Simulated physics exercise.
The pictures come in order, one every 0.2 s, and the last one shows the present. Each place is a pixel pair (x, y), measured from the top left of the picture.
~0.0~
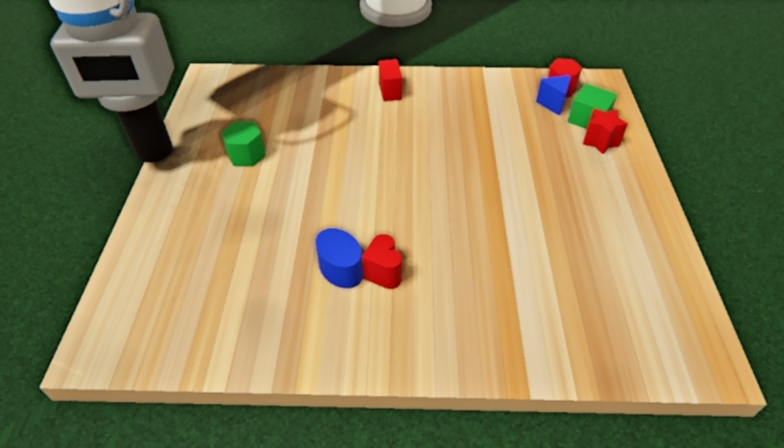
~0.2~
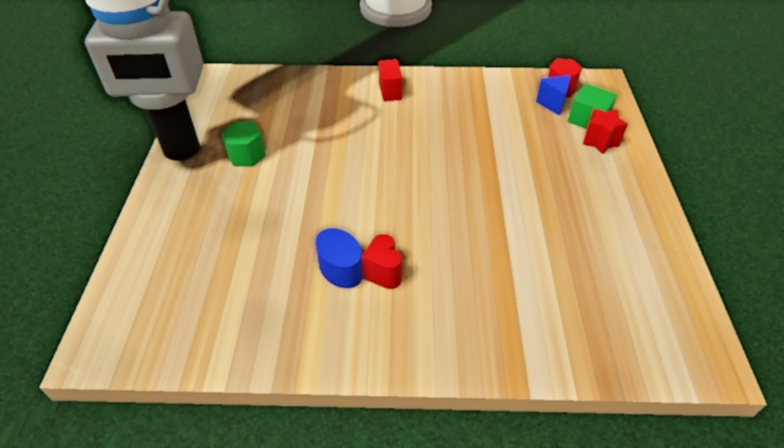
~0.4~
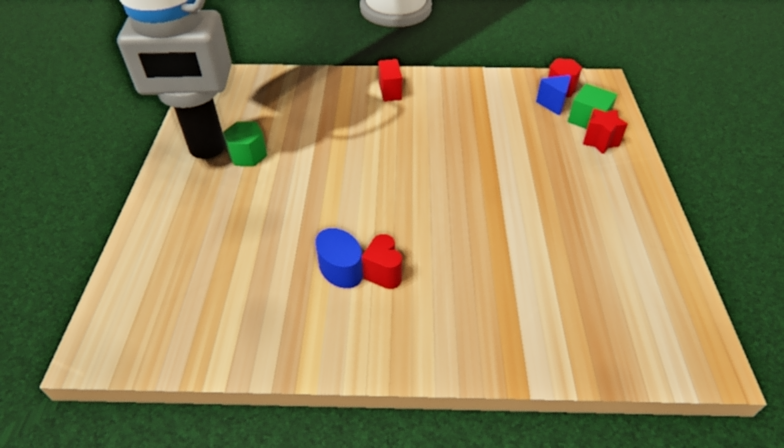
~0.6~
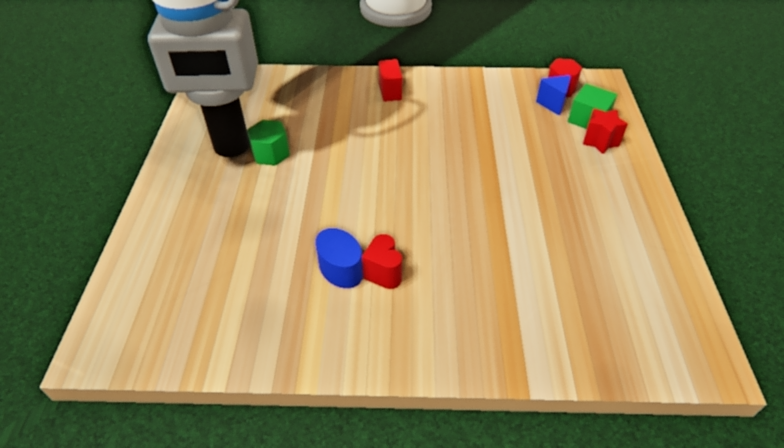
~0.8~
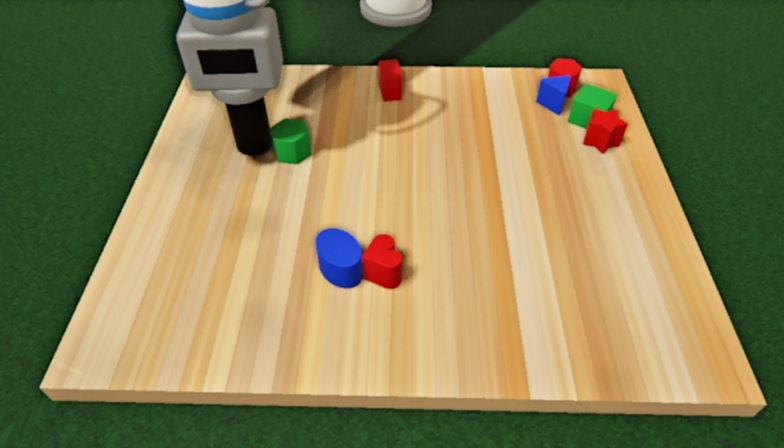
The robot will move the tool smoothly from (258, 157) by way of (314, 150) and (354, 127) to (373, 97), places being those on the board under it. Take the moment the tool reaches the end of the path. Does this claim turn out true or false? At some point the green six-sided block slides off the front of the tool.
True
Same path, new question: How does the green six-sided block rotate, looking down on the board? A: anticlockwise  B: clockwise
B.
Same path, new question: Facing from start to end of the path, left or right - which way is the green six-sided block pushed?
The right.
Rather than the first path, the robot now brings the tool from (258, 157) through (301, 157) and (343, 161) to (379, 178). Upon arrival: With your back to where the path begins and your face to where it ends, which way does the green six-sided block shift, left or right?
Left side.
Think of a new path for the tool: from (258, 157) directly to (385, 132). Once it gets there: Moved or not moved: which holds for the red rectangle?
It sits in its place.
What follows on the original path. One third of the way, tool at (312, 137); green six-sided block at (347, 124), turned 15° clockwise.
Two thirds of the way, tool at (353, 114); green six-sided block at (379, 119), turned 45° clockwise.
At the end, tool at (372, 84); green six-sided block at (379, 119), turned 45° clockwise; red rectangle at (395, 67).
